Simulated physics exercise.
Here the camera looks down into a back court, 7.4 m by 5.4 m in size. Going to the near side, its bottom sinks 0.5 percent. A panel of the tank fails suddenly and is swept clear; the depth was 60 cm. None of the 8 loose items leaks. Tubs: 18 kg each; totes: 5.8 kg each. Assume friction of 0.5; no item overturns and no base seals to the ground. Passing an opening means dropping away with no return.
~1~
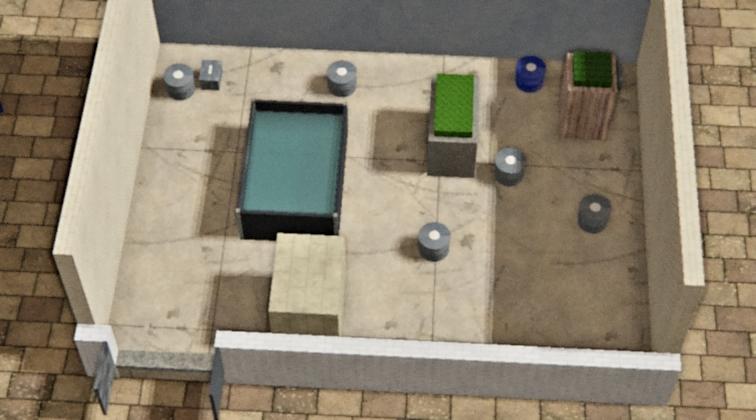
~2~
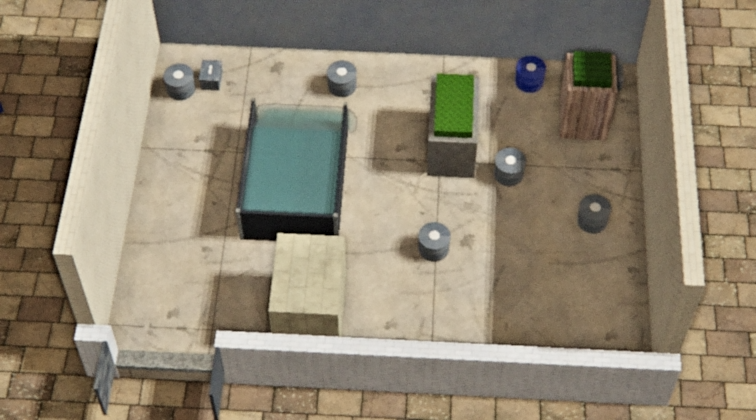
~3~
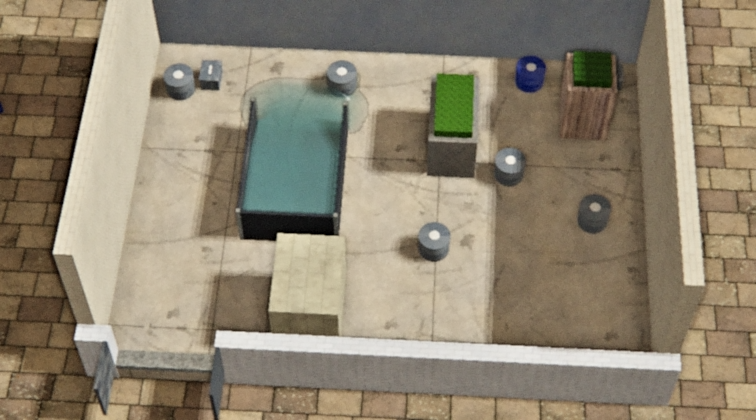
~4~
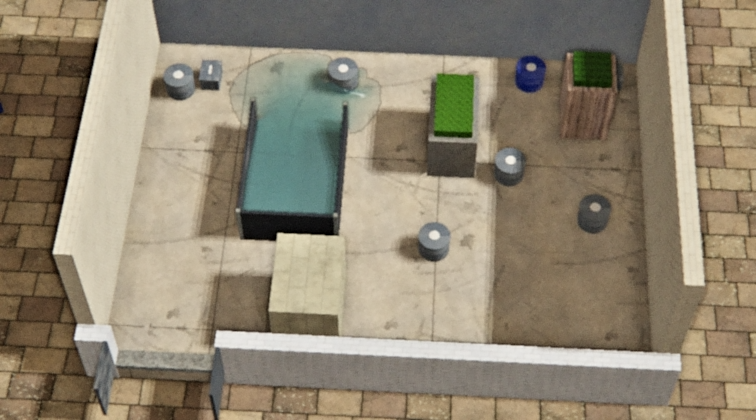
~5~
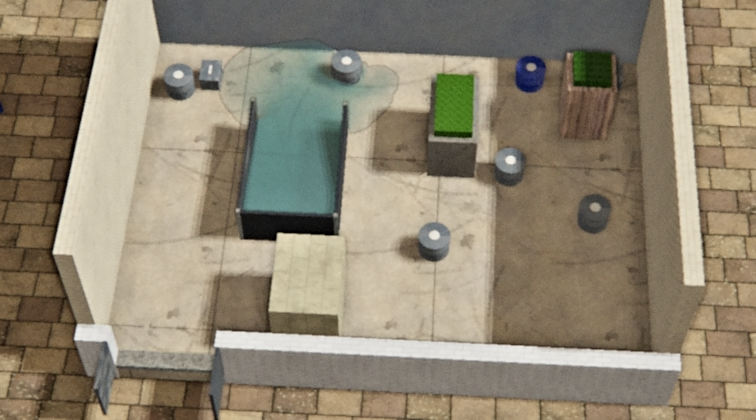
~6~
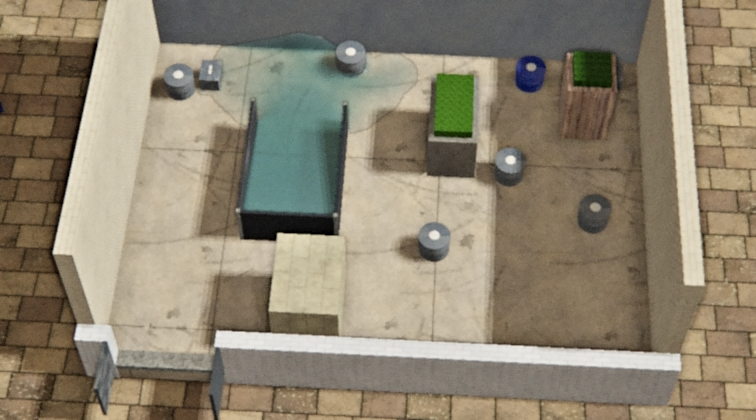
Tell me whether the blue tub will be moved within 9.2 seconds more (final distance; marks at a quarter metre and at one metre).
By then the blue tub is well away.
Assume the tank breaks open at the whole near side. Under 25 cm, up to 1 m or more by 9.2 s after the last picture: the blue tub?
After that, the blue tub hardly moves.
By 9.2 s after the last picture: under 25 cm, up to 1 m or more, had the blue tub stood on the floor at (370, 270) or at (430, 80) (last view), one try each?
In turn: It barely shifts; it ends far away.
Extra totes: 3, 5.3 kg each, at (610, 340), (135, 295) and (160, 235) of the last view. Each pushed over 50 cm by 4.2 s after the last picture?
So that's within the threshold, beyond the threshold and beyond the threshold, in that sequence.
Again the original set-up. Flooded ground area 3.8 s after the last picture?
Wet area: Approx. 27 m2.
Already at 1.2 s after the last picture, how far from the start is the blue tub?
Around 0 centimetres.
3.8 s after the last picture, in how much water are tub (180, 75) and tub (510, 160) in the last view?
About 6 and 3 cm.
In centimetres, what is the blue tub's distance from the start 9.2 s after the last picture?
Around 200 cm from the start.
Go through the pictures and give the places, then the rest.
The first frame shows the blue tub at (531, 67) rests on the ground; 2.5 m2 under water; 0 of 8 have shifted.
The second frame shows the blue tub at (531, 67), on the bottom; 3.1 m2 under water; 0 of 8 have shifted.
The third frame shows the blue tub at (531, 67) rests on the ground; 4.0 m2 under water; 0 of 8 have shifted.
The fourth frame shows the blue tub at (531, 67), on the bottom; water covers 5.0 m2; 1 of 8 have shifted.
The fifth frame shows the blue tub at (531, 67), on the bottom; water covers 5.8 m2; 1 of 8 have shifted.
The sixth frame shows the blue tub at (531, 67), on the bottom; 6.5 m2 under water; 1 of 8 have shifted.
Then, 1.2 s after the last picture the blue tub is near (533, 68), 0.0 m from its start, aground; 0 of 8 are out; 1 afloat.
Then, 3.8 s after the last picture the blue tub is near (627, 87), 1.5 m from its start, afloat; 0 of 8 are out; 1 afloat.
Then, 6.2 s after the last picture the blue tub is near (623, 158), 2.1 m from its start, aground; 0 of 8 are out; 0 afloat.
Then, 9.2 s after the last picture the blue tub is near (623, 158), 2.1 m from its start, aground; 0 of 8 are out; 0 afloat.
